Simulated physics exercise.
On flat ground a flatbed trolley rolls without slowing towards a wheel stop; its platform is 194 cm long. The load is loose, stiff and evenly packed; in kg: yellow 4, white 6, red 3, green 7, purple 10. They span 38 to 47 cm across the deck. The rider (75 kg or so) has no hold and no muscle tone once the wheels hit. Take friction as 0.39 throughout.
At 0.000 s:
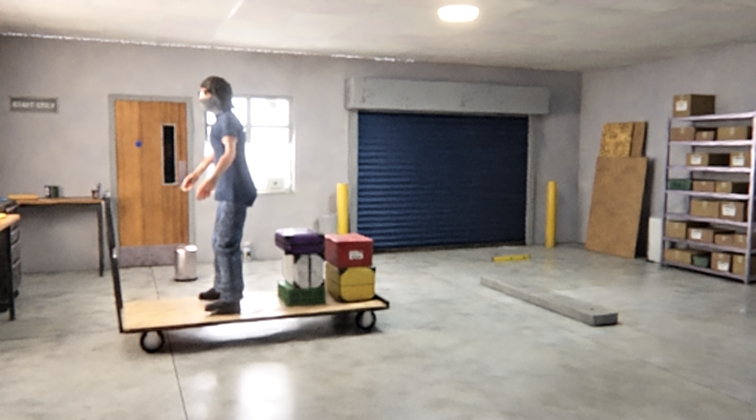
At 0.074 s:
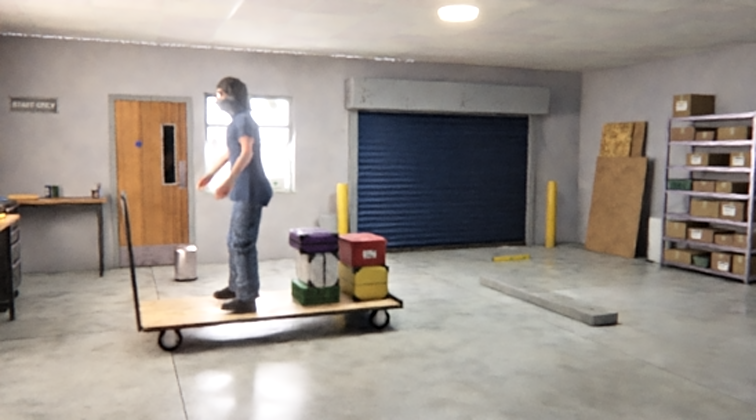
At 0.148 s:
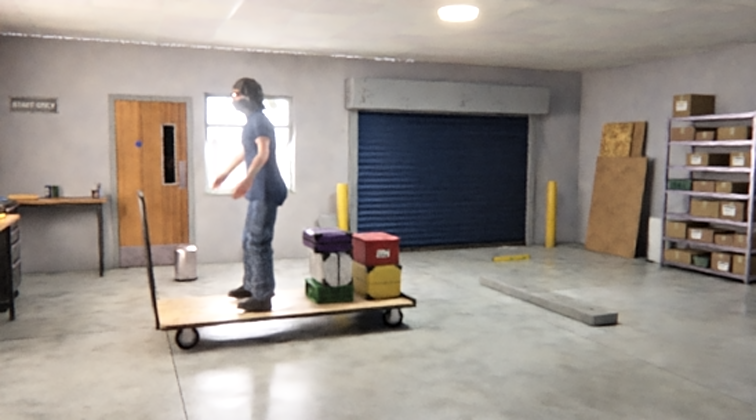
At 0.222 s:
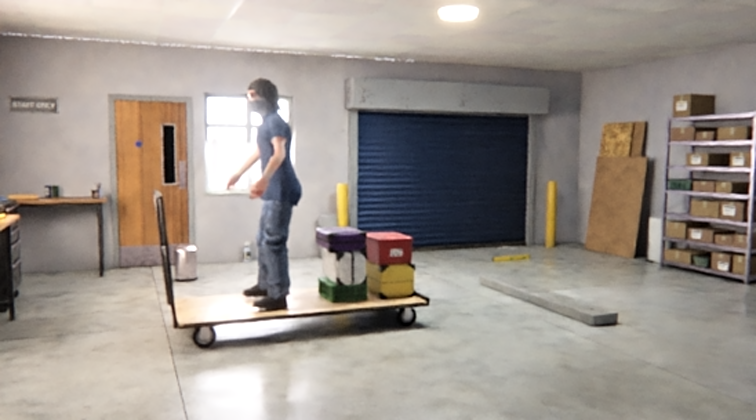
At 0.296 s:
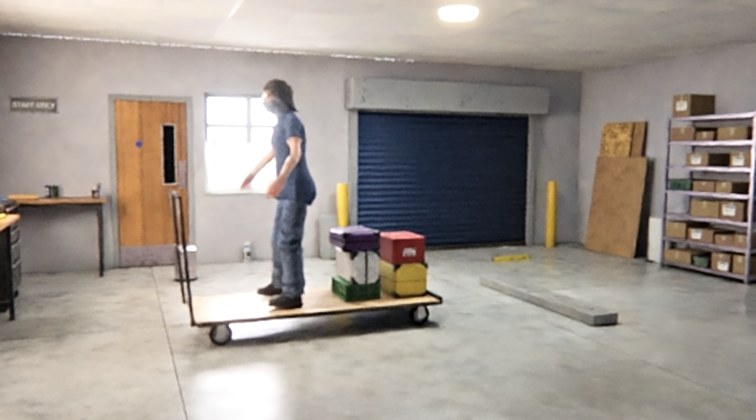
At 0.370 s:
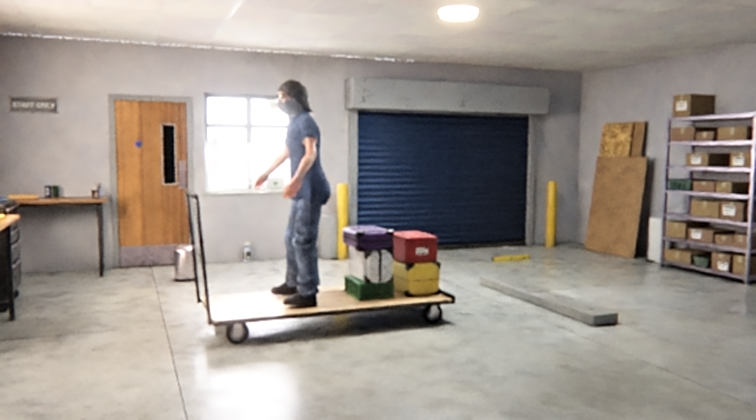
At the start, a person in a blue shirt and jeans stands facing left on a flatbed trolley, arms held forward, with stacked coloured boxes behind. The trolley rolls steadily right across the grey floor, carrying both past the wooden door until the person stands right of the bright window.
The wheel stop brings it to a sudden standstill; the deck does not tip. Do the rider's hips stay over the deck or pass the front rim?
In the end the rider's hips stay over the deck.
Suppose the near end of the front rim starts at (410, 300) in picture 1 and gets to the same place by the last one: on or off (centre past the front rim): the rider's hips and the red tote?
Then hips on, red off.
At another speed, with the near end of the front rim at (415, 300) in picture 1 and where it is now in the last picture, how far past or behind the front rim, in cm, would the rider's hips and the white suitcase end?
In that case hips 60 behind, white 50 behind.
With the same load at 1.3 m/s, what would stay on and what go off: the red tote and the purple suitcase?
In that case red off, purple off.
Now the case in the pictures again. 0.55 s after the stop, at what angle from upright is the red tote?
It is tilted some 100°.
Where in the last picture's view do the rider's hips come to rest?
Near (469, 266).
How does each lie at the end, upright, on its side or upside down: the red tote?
At rest: Red upside down.
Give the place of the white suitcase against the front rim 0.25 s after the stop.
About 45 cm behind the rim.
After 1.06 s the deck stops.
After 1.31 s the rider's hips are 65 cm behind the rim, near (479, 205) in the last picture's view.
After 1.61 s the rider's hips are 45 cm behind the rim, near (498, 226) in the last picture's view.
After 2.06 s the rider's hips are 51 cm behind the rim, near (492, 228) in the last picture's view.
By 4.9 s, past the rim, yellow suitcase, red tote and purple suitcase; behind it, white suitcase, green crate and the rider's hips.
